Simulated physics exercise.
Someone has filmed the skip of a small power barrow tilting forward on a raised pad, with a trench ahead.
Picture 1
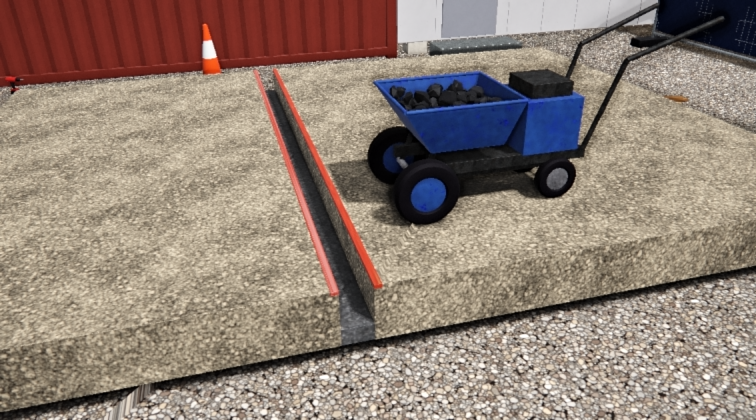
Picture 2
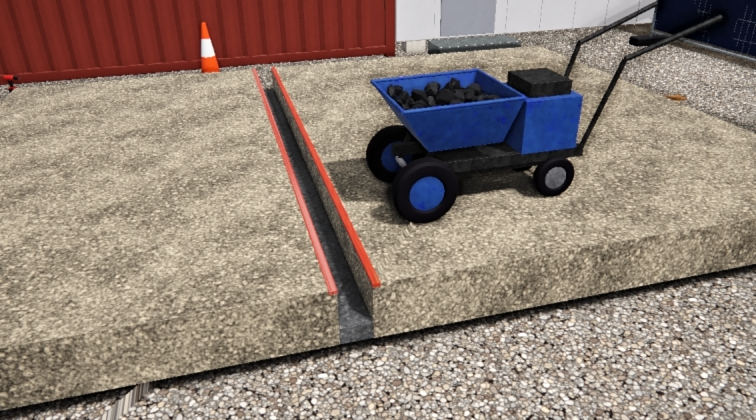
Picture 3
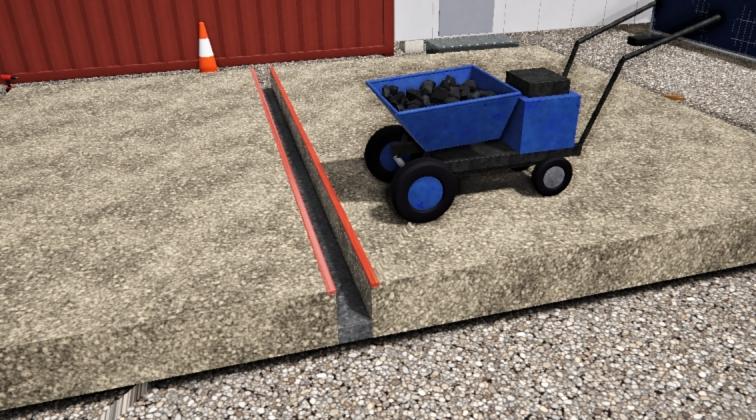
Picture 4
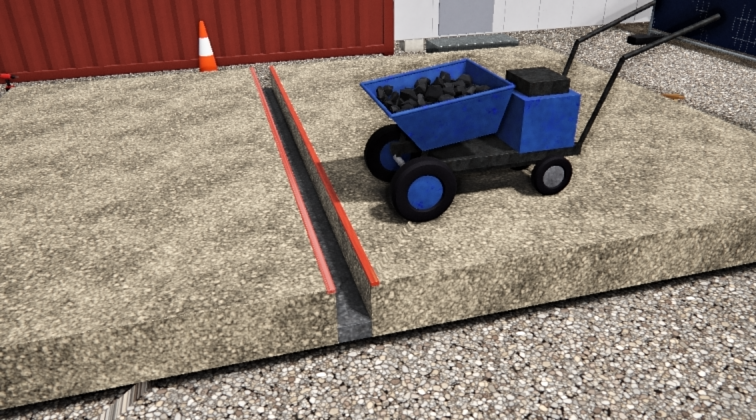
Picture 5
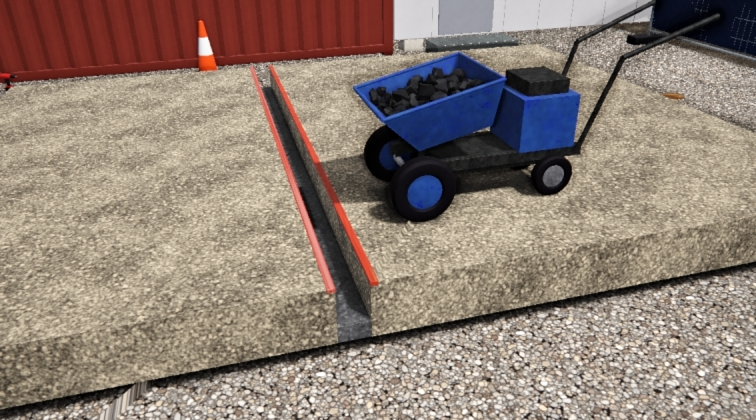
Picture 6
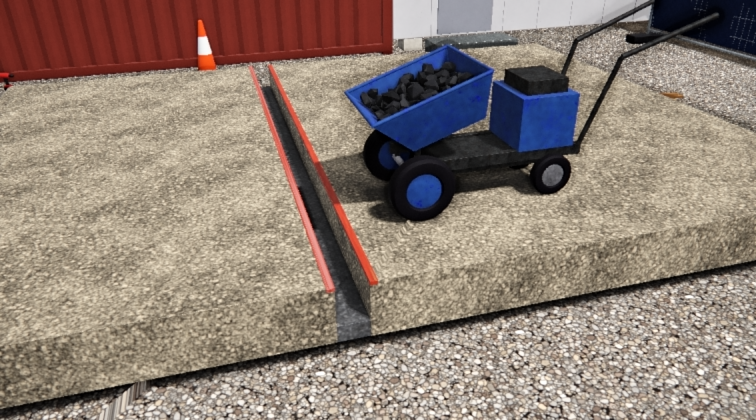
At the start, a blue power barrow loaded with dark lumps of coal stands on a raised pad, its skip level, right of a narrow trench with red edges. The skip then tilts forward to the left, slightly at first and then clearly, while the wheels stay in place.
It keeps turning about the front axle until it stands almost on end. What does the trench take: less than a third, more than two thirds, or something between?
In the trench: Between a third and two thirds.
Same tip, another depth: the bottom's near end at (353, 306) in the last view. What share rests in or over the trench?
Some 50 per cent.
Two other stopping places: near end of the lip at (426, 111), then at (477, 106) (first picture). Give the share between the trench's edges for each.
About 80 and 30 per cent.
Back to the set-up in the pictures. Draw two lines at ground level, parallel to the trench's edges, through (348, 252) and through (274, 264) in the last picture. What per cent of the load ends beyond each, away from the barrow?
In turn 90 and 20 in a hundred.
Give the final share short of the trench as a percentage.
Close to 0 per cent.
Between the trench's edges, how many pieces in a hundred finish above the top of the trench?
It comes to 0 per cent or so.
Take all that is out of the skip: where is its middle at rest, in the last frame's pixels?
Around (311, 213).
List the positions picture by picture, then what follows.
The first frame shows lip of the skip near (406, 113), level; top of the load near (447, 101), lumps of coal; first edge of the trench near (363, 253); far edge near (323, 260), the trench under half as wide as the skip, and about as deep as wide.
The second frame shows lip of the skip near (403, 113), level; top of the load near (444, 100).
The third frame shows lip of the skip near (398, 114), tipped barely; top of the load near (440, 98).
The fourth frame shows lip of the skip near (391, 116), tipped a little; top of the load near (449, 93).
The fifth frame shows lip of the skip near (383, 121), tipped a little; top of the load near (450, 88).
The sixth frame shows lip of the skip near (373, 126), tipped clearly; top of the load near (440, 84); first edge of the trench near (359, 250); far edge near (319, 256).
Shortly afterwards, skip tipped steeply; the whole lot in the skip.
Next, skip tipped right over; the bulk in the skip; a little in or heaped over the trench; a little beyond it; only a few falling.
Some moments later, skip tipped right over; a little in the skip; only a few short of the trench; near a third in or heaped over the trench; near half beyond it.
In the end, skip tipped right over; only a few short of the trench; near half in or heaped over the trench; near half beyond it.
